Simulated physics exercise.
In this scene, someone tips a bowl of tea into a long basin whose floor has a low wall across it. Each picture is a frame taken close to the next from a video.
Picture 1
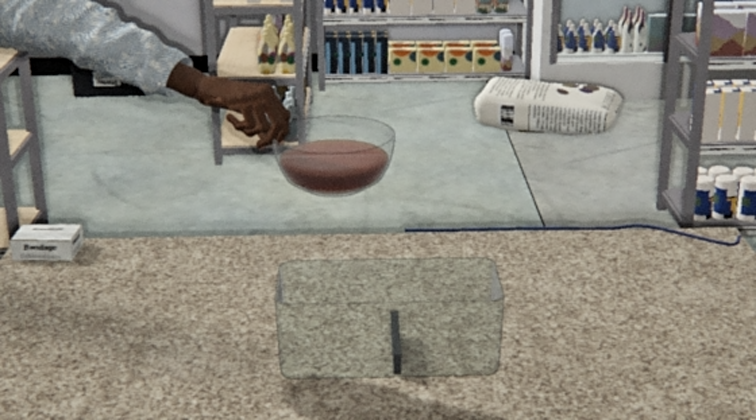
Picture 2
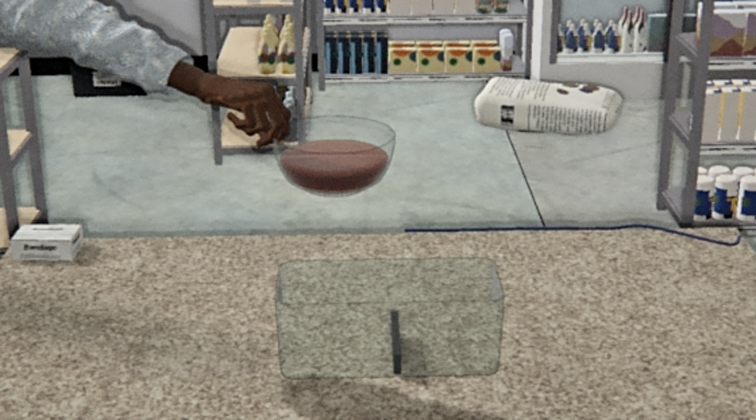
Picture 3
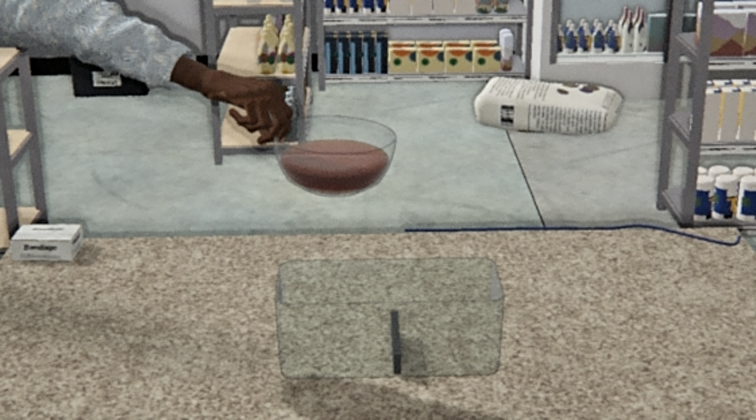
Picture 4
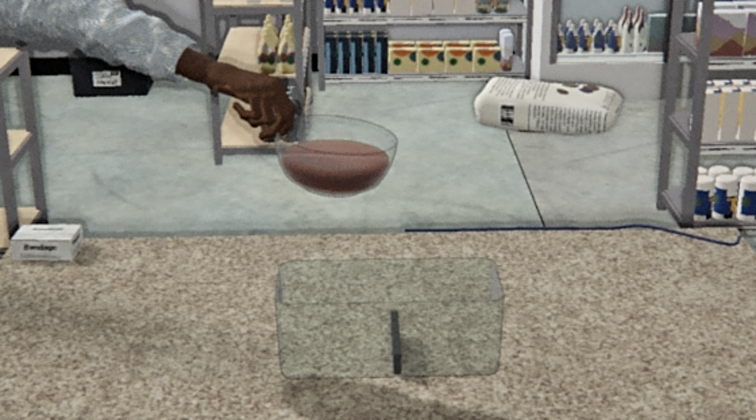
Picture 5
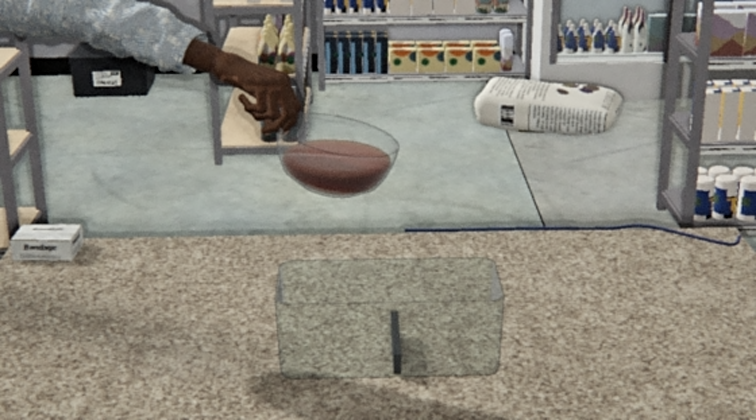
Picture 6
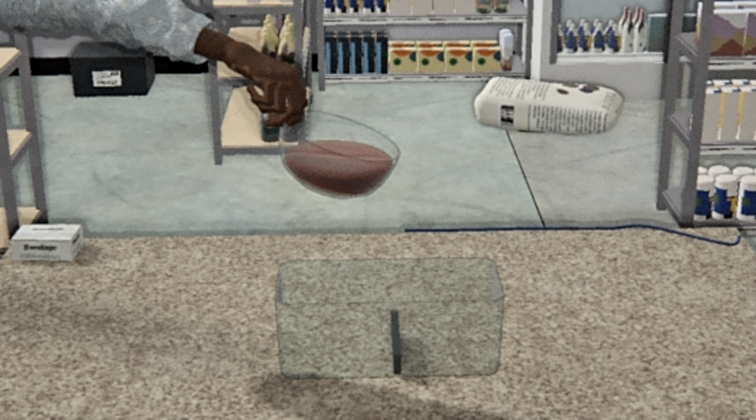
At the start, a hand at the left holds a clear bowl of reddish-brown tea level above an empty, see-through long basin with a low dark wall inside. The hand then shifts slightly right and rises a little as the bowl gradually tilts, its right side dipping modestly while the basin stays still.
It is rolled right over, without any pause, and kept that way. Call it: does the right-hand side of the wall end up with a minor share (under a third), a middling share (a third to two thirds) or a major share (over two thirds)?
The right side gets a major share.
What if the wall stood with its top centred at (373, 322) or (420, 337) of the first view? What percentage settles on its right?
In turn some 95 and 50 in a hundred.
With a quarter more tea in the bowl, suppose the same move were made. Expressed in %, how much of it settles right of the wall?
The share comes to roughly 80 per cent.
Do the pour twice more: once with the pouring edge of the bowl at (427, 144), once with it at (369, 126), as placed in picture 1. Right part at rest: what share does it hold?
In order: Close to 85 and 65 percent.
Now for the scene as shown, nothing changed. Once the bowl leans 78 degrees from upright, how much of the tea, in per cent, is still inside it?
Near 40 percent is still in there.
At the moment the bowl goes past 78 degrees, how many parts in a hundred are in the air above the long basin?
I'd say some 55 per cent of it.
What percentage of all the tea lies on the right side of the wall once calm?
Close to 80 percent.
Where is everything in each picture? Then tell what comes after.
The first frame shows tilt 0°; pouring edge (394, 134); surface from (279, 156) to (389, 154); the long basin's rim runs from (278, 283) to (499, 279); the wall's top is at (396, 333).
The second frame shows tilt 1°; pouring edge (395, 135); surface from (279, 155) to (389, 154).
The third frame shows tilt 3°; pouring edge (395, 138); surface from (279, 155) to (390, 155).
The fourth frame shows tilt 7°; pouring edge (397, 141); surface from (281, 154) to (390, 157).
The fifth frame shows tilt 12°; pouring edge (398, 147); surface from (282, 153) to (392, 158).
The sixth frame shows tilt 18°; pouring edge (399, 154); surface from (283, 153) to (394, 158).
A moment on, the bowl is tipped on its side and 40 per cent is still to pour, 0 is left of the wall and 7 right of it.
Next, the bowl is tipped right over and 3 per cent is still to pour, 8 is left of the wall and 74 right of it.
Then the bowl is tipped right over and 0 per cent is still to pour, 16 is left of the wall and 82 right of it.
Later the bowl is tipped right over and 0 per cent is still to pour, 16 is left of the wall and 82 right of it.
Finally, 16 per cent lies left of the wall, 82 right of it and 2 outside.
